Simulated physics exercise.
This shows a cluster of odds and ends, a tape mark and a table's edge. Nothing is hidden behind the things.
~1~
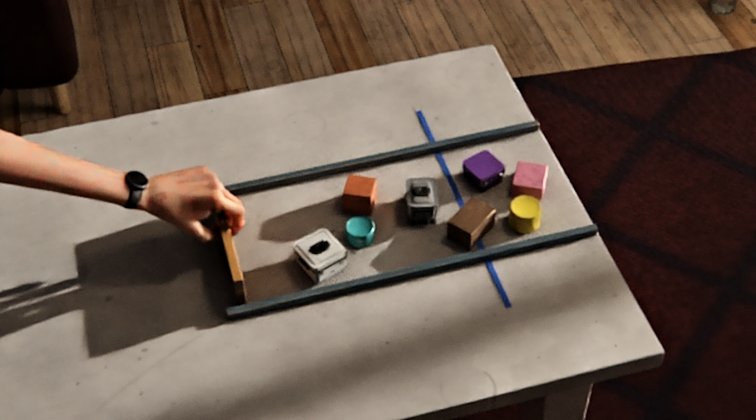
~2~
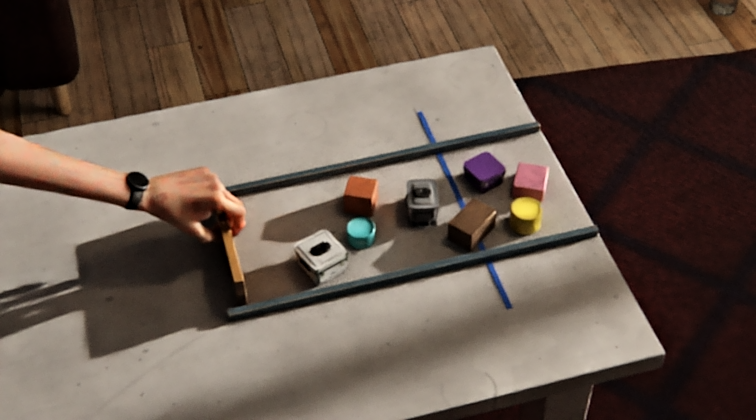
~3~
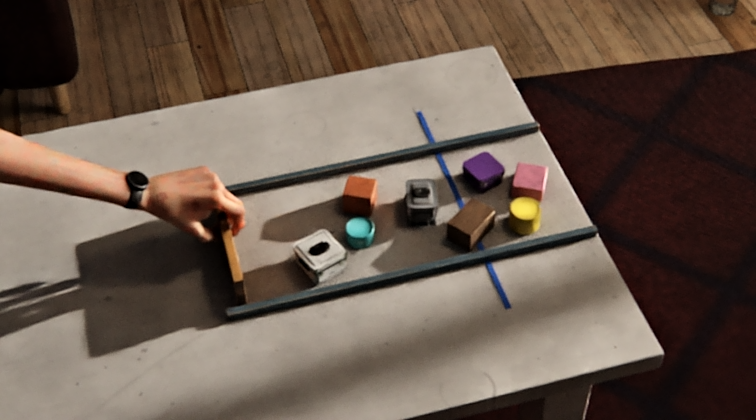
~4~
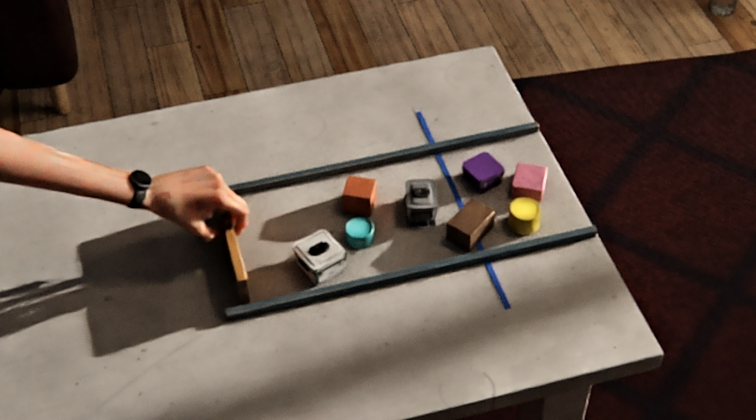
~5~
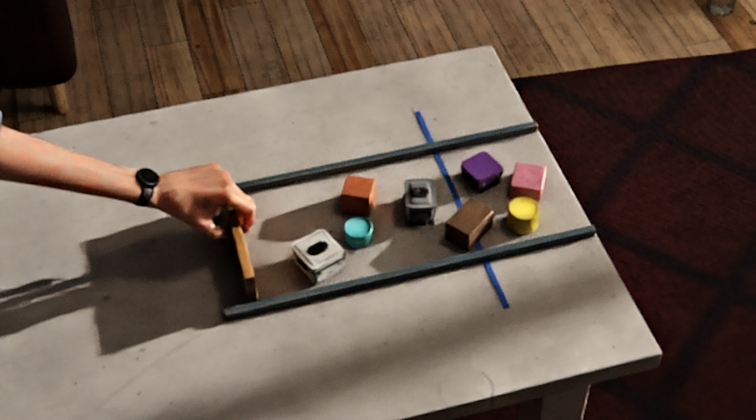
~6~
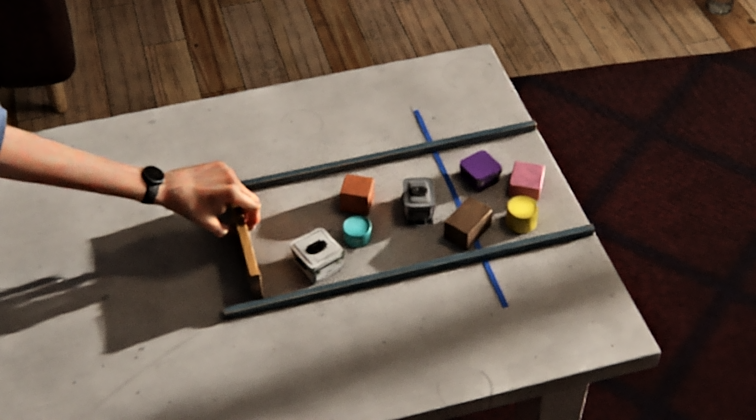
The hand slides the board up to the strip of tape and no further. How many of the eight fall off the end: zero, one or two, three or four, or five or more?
Here the number that fall off is zero.
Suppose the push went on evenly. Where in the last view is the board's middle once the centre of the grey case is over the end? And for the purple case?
About (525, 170), and (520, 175) for the other.
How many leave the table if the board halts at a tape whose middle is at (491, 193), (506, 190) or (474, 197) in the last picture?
The counts: 1, 2 and 0.
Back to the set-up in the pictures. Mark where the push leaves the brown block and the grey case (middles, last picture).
First (528, 206), then (498, 183).
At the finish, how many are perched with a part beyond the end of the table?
The number is 0.
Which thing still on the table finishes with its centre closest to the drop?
It is the yellow lid.
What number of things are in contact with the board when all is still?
That makes 3.
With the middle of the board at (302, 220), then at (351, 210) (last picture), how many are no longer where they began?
The counts are 1 and 3.
Soon after, none off yet; pink block at rest near (527, 181); yellow lid at rest near (522, 215); purple case at rest near (480, 171).
At rest, the number that fall off is zero.
